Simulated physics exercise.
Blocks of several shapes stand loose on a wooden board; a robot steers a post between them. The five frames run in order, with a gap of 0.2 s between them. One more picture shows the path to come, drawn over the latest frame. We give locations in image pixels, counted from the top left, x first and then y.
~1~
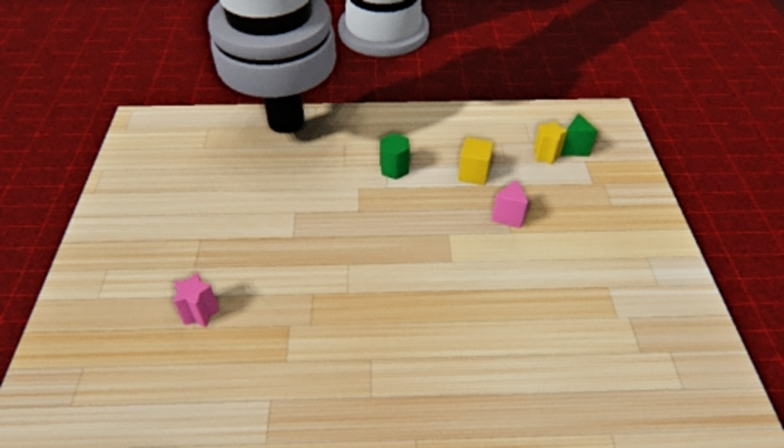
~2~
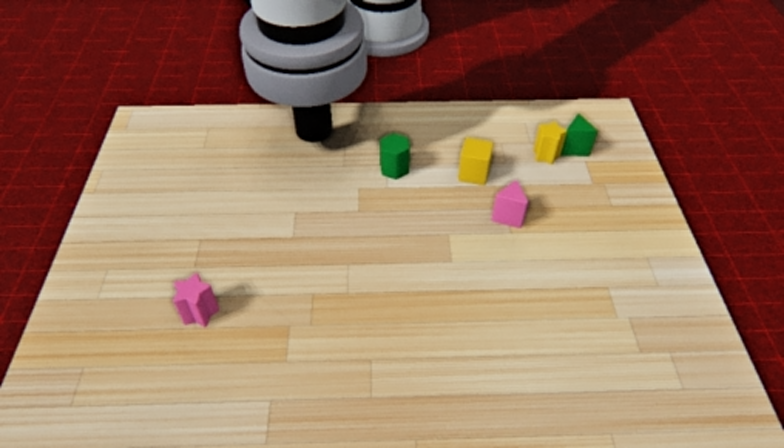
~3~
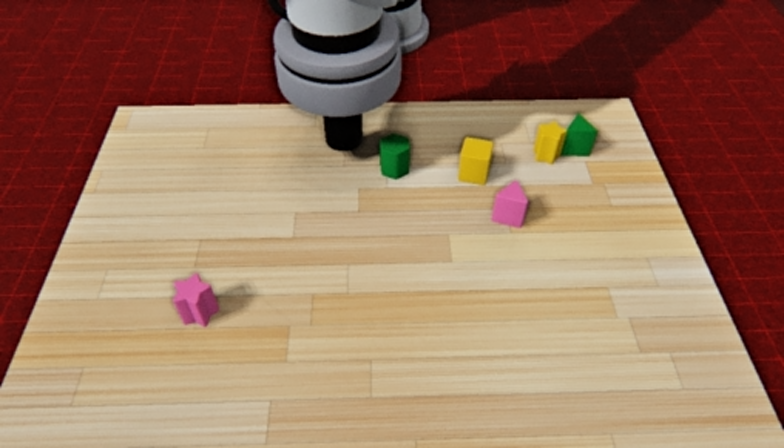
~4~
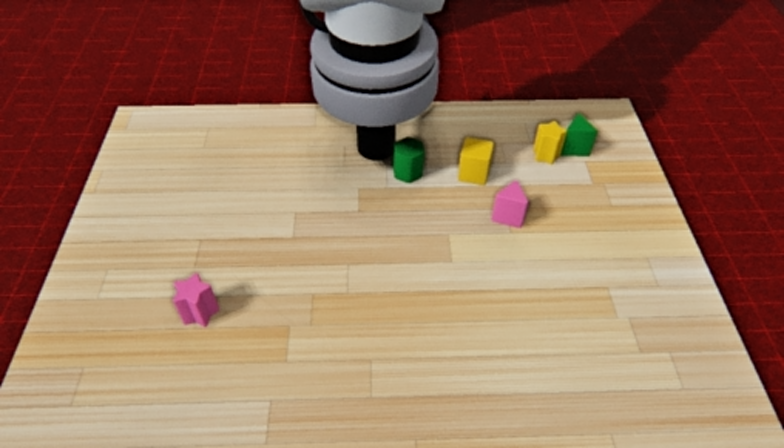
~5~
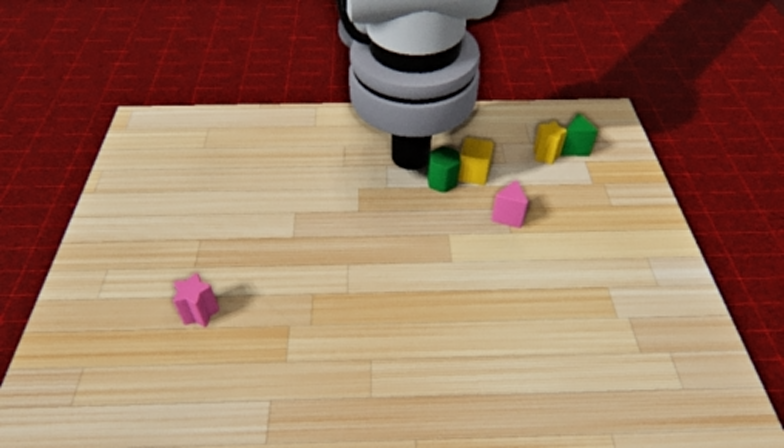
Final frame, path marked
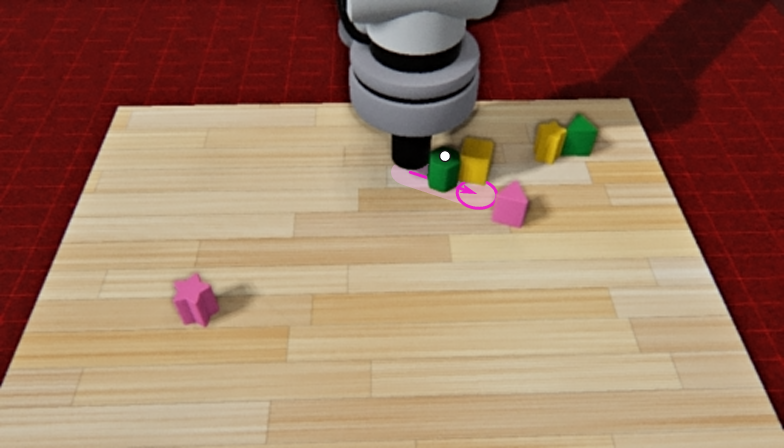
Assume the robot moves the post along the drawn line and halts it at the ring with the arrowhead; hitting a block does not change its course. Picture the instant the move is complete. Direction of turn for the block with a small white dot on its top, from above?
It ends up turned clockwise.
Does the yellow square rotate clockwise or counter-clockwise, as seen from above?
It twists against the clock when seen from above.
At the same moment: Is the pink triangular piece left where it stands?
No, I don't think so.
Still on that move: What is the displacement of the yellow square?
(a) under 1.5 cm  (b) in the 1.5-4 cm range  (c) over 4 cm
My pick is b.
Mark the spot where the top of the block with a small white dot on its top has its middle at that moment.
Near (511, 185).
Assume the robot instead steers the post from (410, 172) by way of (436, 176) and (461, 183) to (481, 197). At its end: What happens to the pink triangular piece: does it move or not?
By the time the path is finished, it has moved at least a centimetre.
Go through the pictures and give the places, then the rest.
The first picture shows post's lower end at (287, 122); green six-sided block at (395, 143); yellow square at (477, 148); pink triangular piece at (514, 192).
The second picture shows post at (314, 131); blocks still.
The third picture shows post at (344, 139); blocks still.
The fourth picture shows post at (376, 148); green six-sided block at (409, 147).
The fifth picture shows post at (411, 157); green six-sided block at (445, 156); yellow square at (477, 148); pink triangular piece at (514, 192).
Drawn move, from (410, 172) directly to (477, 194); the dot is on the green six-sided block.
On the path given first. Halfway along, post at (446, 168); green six-sided block at (480, 171), turned 15° clockwise; yellow square at (492, 152), turned 60° anticlockwise.
At the end, post at (479, 179); green six-sided block at (511, 185), turned 40° clockwise; yellow square at (512, 153), turned 90° anticlockwise; pink triangular piece at (528, 203).
